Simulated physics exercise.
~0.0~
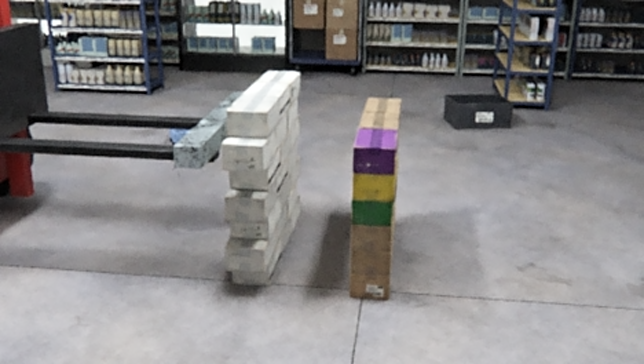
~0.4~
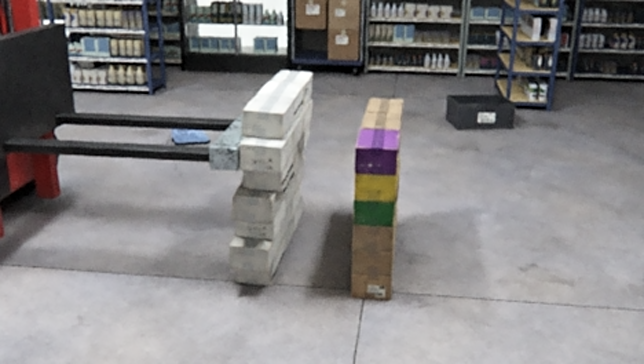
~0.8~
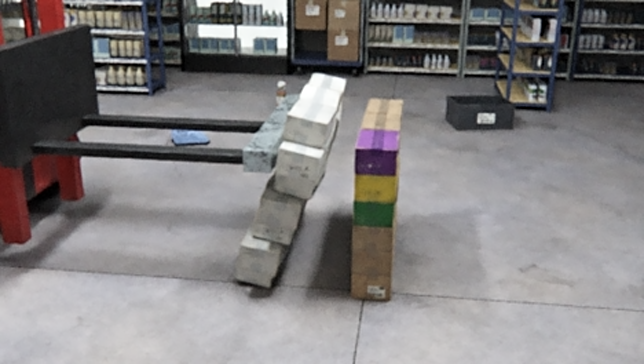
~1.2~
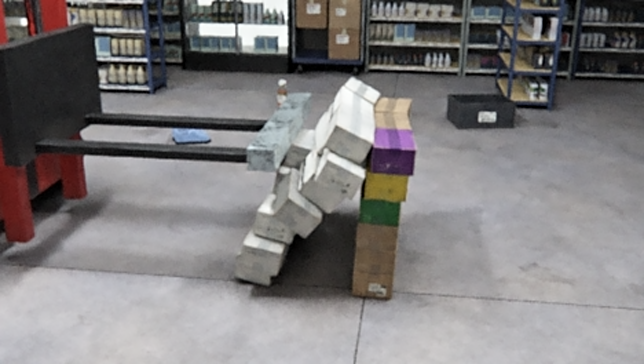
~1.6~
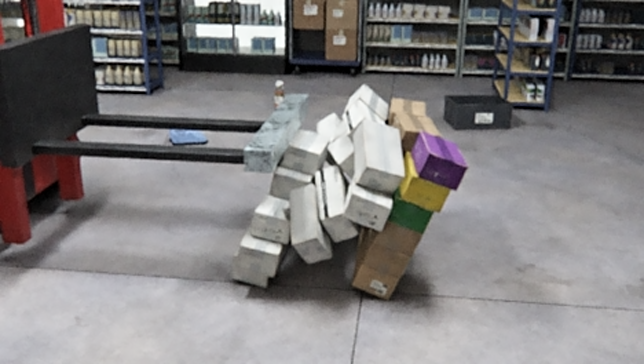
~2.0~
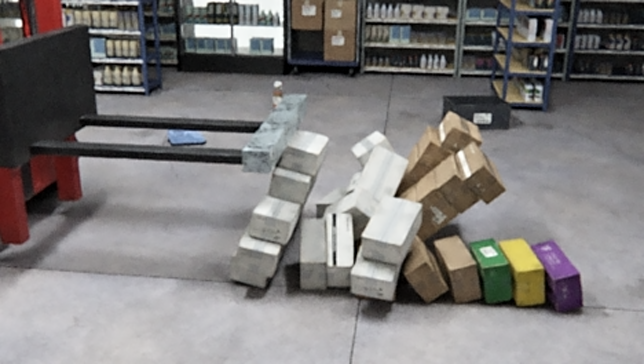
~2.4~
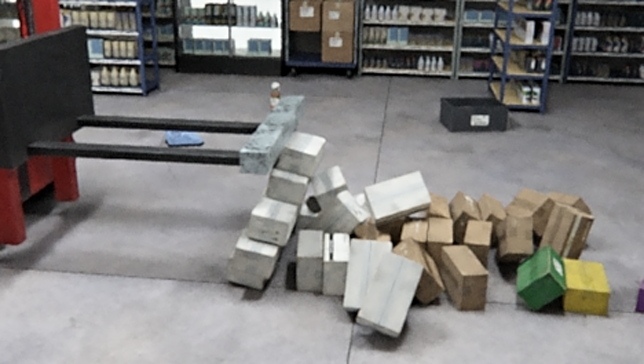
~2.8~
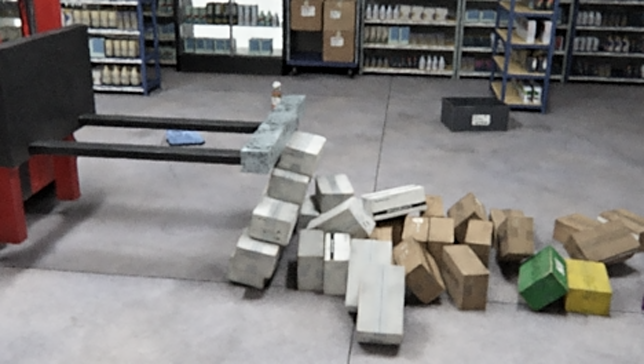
In the video, a forklift pushes a beam into a thin wall of pale boxes, which leans and buckles into a second wall of brown boxes with purple, yellow and green ones, toppling it rightward; boxes end scattered on the floor while some pale ones remain stacked, leaning beside the beam.
